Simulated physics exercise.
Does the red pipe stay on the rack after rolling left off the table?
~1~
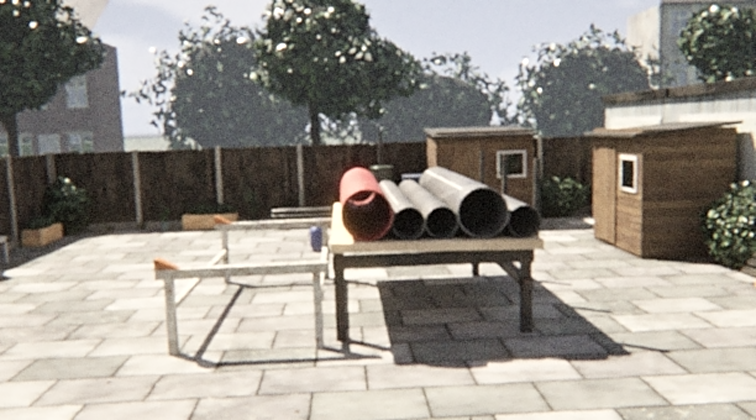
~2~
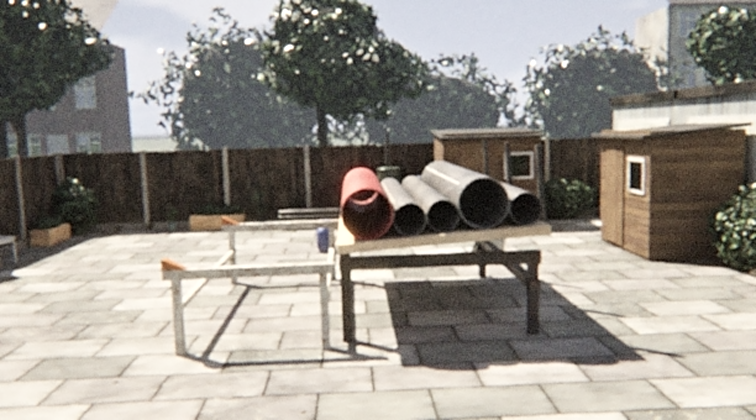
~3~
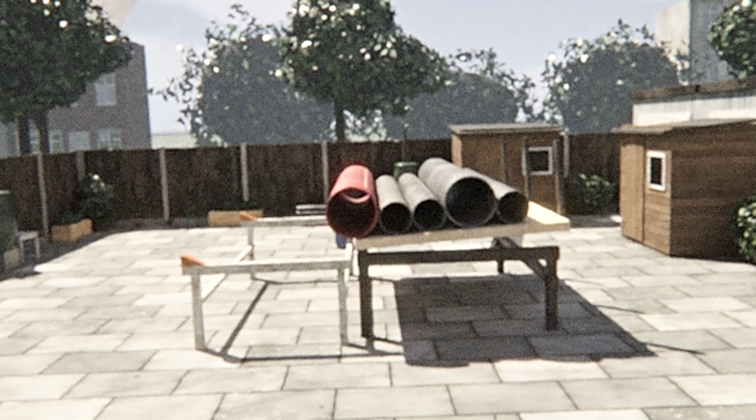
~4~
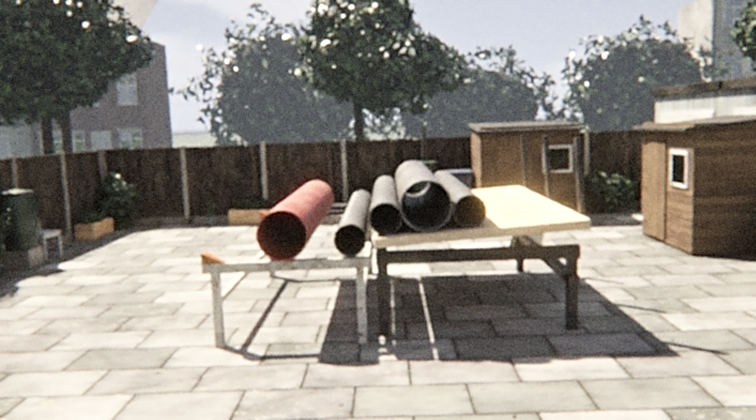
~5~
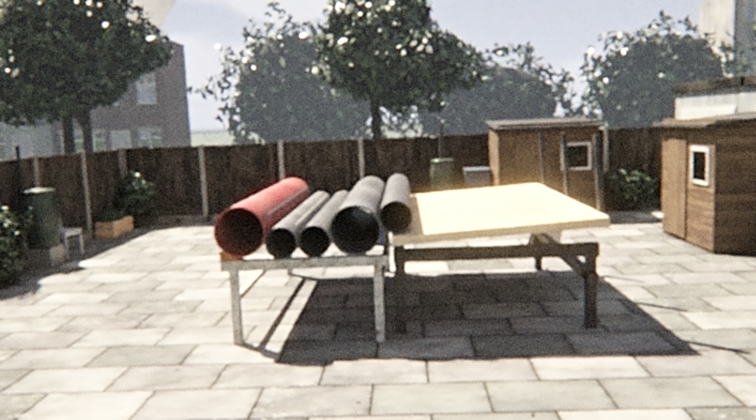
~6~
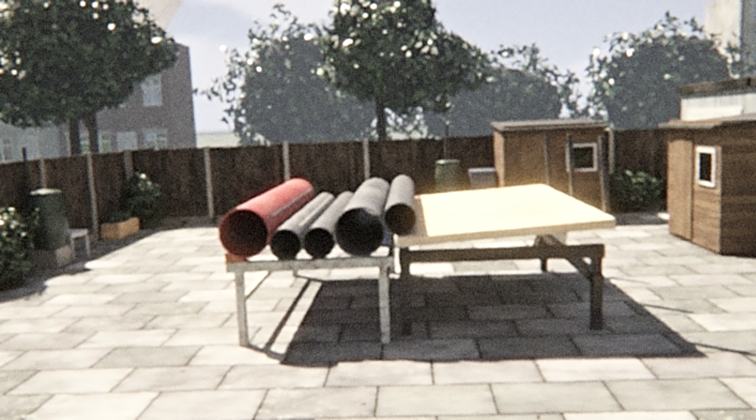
Yes, the red pipe is held back at the far left end of the rack and does not drop off.
